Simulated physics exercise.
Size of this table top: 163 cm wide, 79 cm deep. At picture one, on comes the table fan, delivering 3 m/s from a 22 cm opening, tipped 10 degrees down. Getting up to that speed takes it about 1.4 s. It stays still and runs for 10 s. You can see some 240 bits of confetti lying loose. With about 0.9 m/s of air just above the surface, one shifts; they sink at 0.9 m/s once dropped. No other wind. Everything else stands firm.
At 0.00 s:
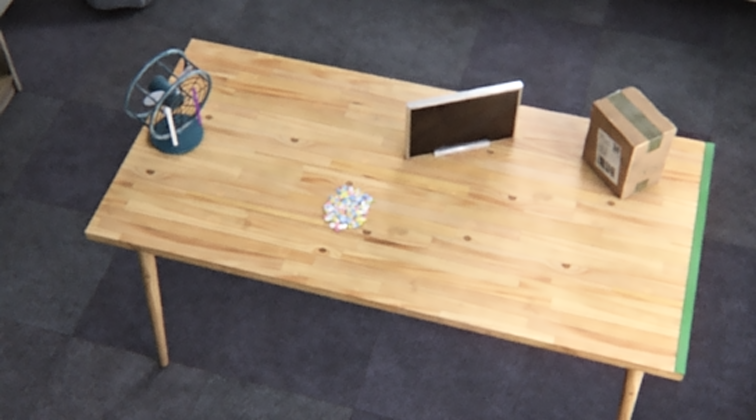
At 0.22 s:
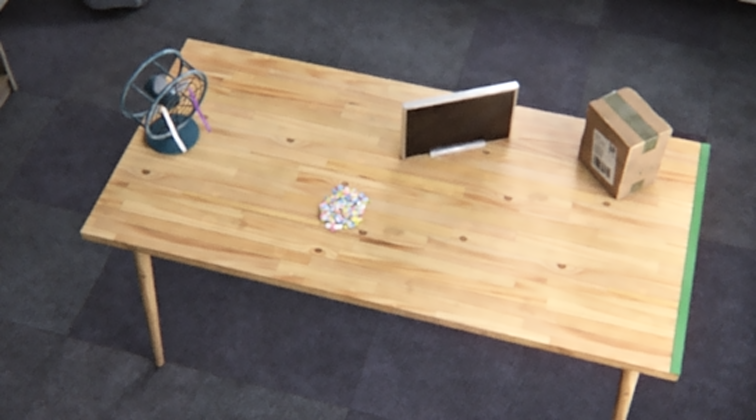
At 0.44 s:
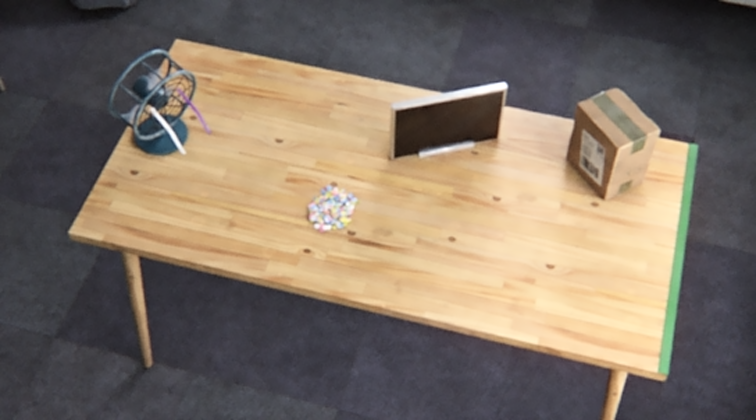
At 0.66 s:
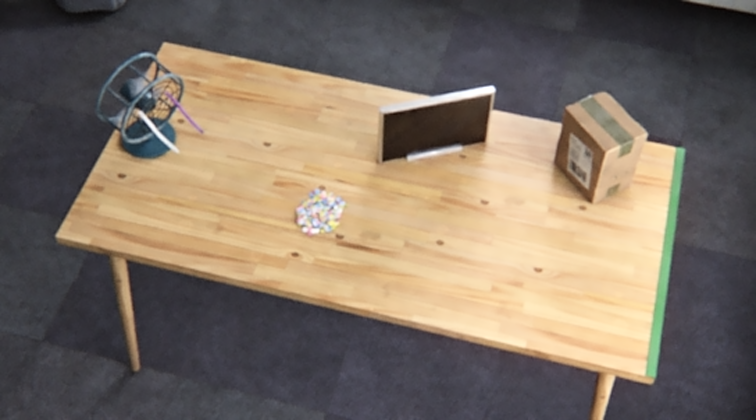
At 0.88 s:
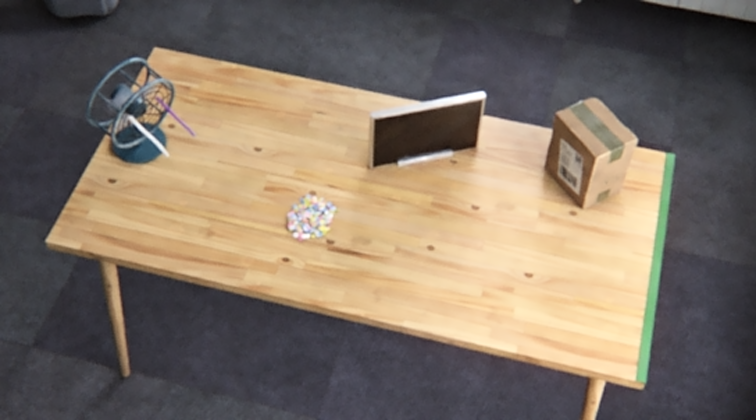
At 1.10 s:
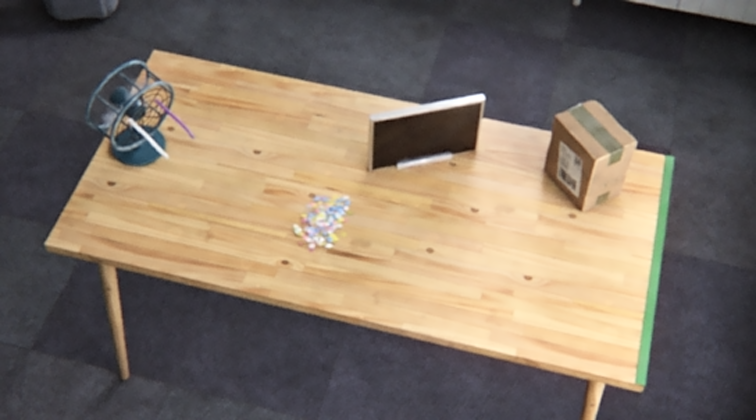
A pale wooden table with a green strip along its right edge stands on a dark grey tiled floor, seen from above at an angle. A blue-grey fan with fluttering ribbons sits at left, a small pile of pastel confetti near the middle, a dark upright screen behind it, and a cardboard box at right. The view drifts so the table slides slightly left, then the confetti shifts and spreads a little rightward.
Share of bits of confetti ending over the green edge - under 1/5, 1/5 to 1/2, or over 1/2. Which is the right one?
It outweighs the remainder.
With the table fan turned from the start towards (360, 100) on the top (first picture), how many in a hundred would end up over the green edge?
0 %.
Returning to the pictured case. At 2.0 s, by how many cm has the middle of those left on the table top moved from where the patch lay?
Roughly 80 centimetres.
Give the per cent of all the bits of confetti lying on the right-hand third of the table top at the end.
Roughly 4 in a hundred.
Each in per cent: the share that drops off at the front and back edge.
Roughly 10 per cent at the front edge and 0 per cent at the back edge.
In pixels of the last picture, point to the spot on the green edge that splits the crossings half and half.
Close to pixel (655, 306).
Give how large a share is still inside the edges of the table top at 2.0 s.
Close to 80 in a hundred are still there at that time.
After 2.0 s the count stands so, 10 % are over the green edge; the middle of those still in play is near (604, 280).
After 3.2 s the count stands so, 81 % are over the green edge.
After 5.5 s the count stands so, 85 % are over the green edge.
After 10.0 s, at the end, 87 % are over the green edge.
